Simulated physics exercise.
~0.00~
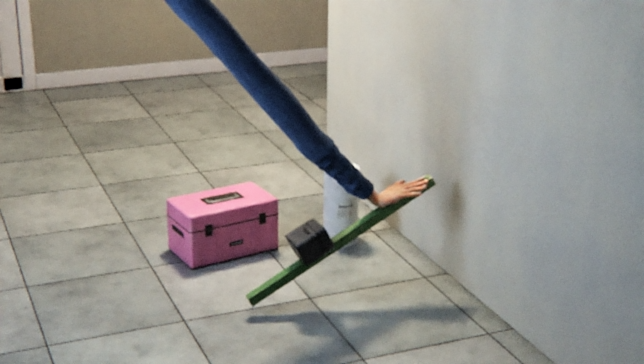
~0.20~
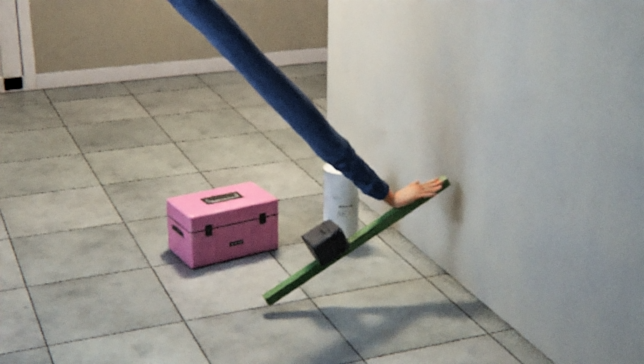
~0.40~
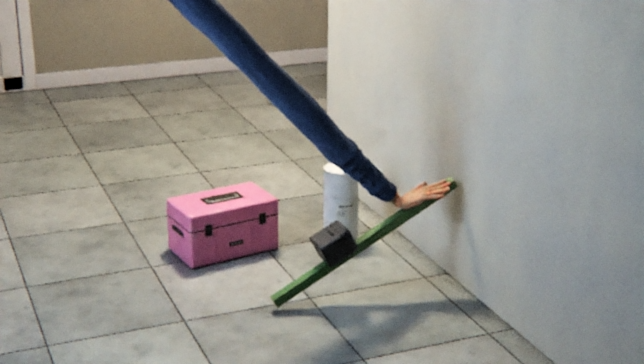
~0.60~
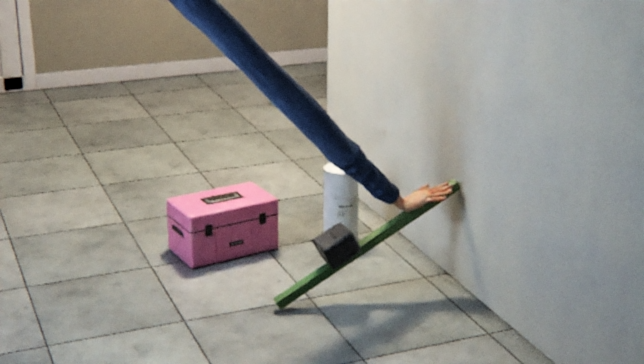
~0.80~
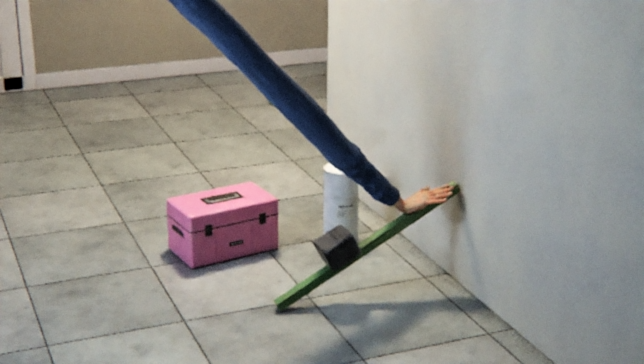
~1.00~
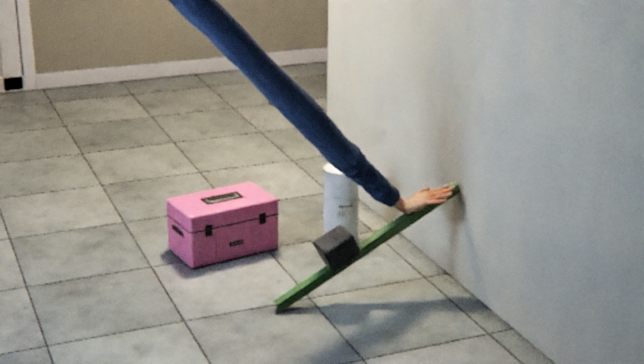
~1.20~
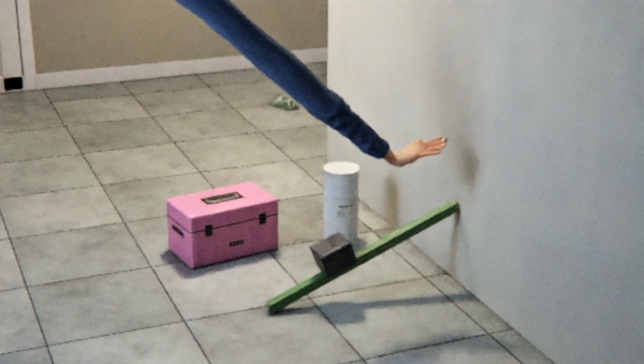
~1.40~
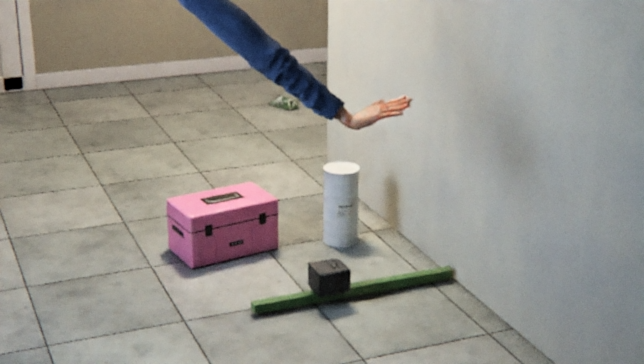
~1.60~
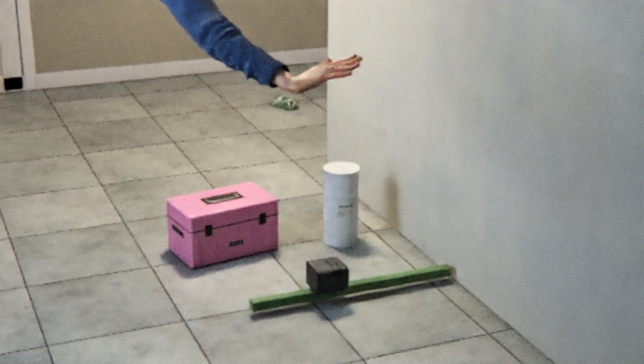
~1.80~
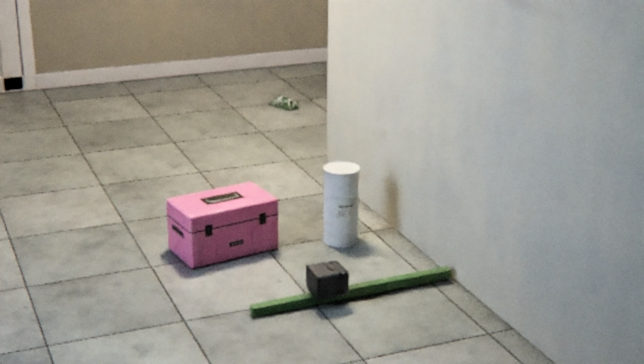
Green pole with a dark block on it sliding down a bare wall to the floor after a hand props it and lets go.
